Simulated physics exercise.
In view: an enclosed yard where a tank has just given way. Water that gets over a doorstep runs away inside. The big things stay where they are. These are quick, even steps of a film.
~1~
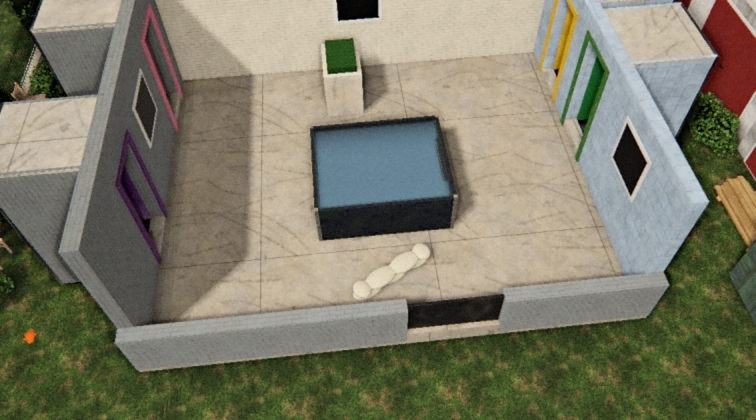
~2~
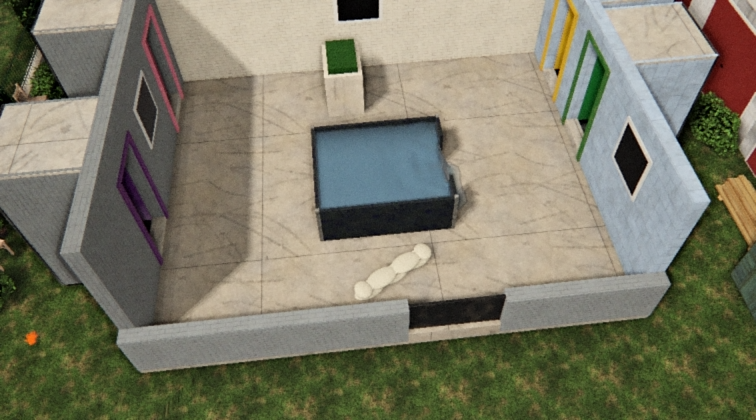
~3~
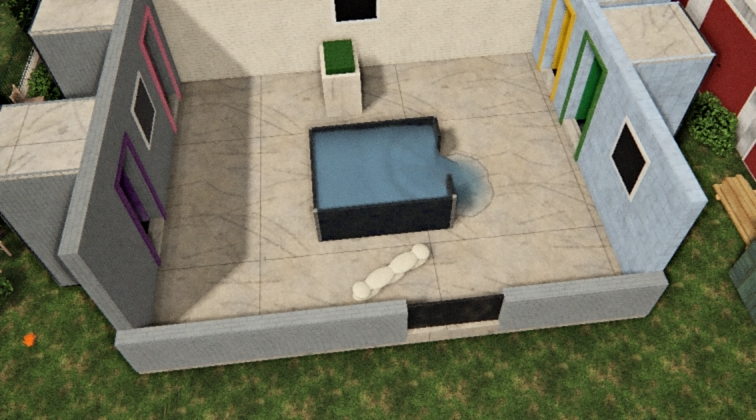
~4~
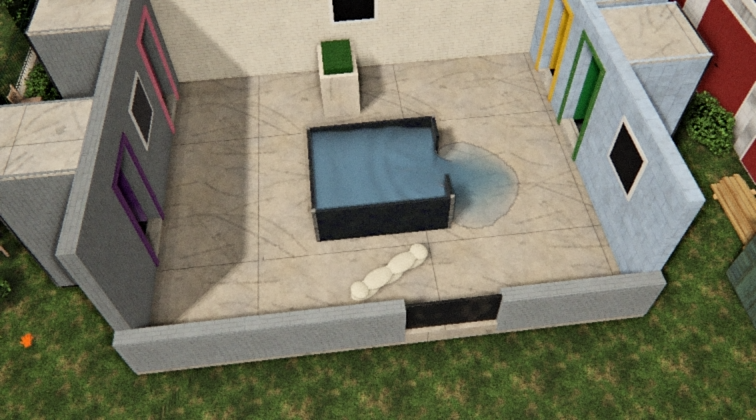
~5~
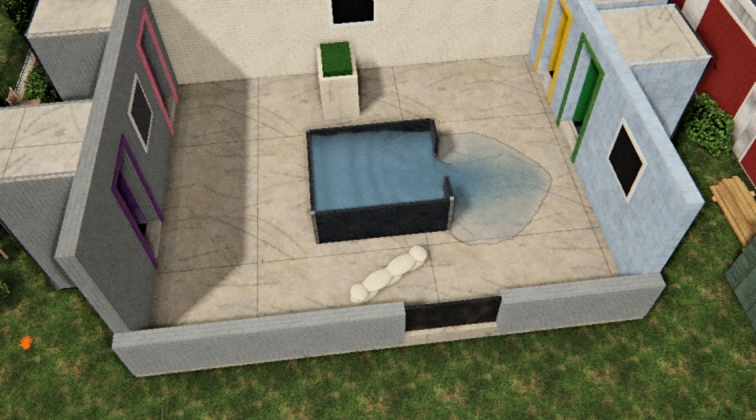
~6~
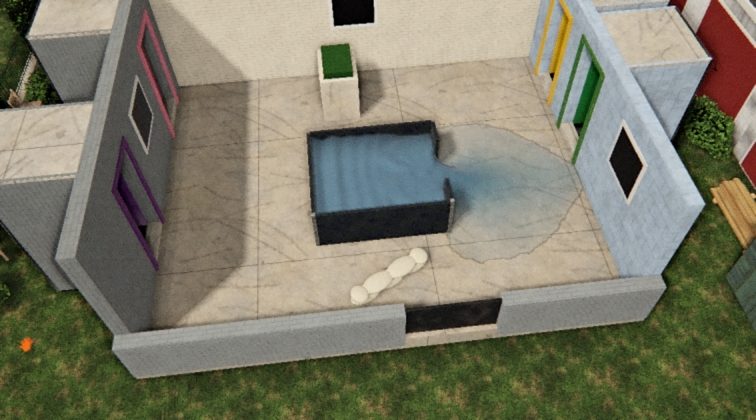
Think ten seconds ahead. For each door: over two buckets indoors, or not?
The green door takes more than that; the yellow door takes more than that; the purple door stays under that; the pink door stays under that.
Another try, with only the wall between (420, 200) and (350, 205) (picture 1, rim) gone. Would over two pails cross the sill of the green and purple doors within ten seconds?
The green door stays under, the purple door lets more in.
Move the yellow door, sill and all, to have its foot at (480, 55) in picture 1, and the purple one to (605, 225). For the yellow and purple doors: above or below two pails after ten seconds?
One by one: Yellow door takes more, purple door floods.
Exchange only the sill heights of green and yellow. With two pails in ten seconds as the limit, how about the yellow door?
The yellow one keeps below it.
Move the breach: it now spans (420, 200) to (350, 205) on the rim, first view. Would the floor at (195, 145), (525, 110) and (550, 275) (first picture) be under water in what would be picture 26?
In turn: Flooded, not flooded, wet.
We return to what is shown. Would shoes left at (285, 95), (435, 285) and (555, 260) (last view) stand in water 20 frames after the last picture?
One after the other: Dry, flooded, wet.
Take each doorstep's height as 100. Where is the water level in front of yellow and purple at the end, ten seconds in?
About 120 and 60 per cent.
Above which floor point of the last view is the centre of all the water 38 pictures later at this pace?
Near (438, 187).
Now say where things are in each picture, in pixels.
Still water in the tank at (380, 164), in the first picture.
The front is at (458, 206), out from the gap at (443, 177), in the second picture.
The front is at (489, 195), out from the gap at (441, 177), in the third picture.
The front is at (513, 177), out from the gap at (439, 178), in the fourth picture.
The front is at (547, 178), out from the gap at (438, 180), in the fifth picture.
Water pours out at (439, 181) and has run to (580, 182), in the sixth picture.
A moment on, water covers 20 % of the floor; the green door over two buckets in, the yellow door not reached, the purple door not reached, the pink door not reached.
Next, water covers 25 % of the floor; the green door far over two buckets in, the yellow door under two buckets in, the purple door not reached, the pink door not reached.
Then, water covers 40 % of the floor; the green door far over two buckets in, the yellow door under two buckets in, the purple door not reached, the pink door not reached.
Later, water covers 70 % of the floor; the green door far over two buckets in, the yellow door over two buckets in, the purple door not reached, the pink door not reached.
In the end, water covers 95 % of the floor; the green door far over two buckets in, the yellow door over two buckets in, the purple door wet at the sill, nothing in, the pink door wet at the sill, nothing in.
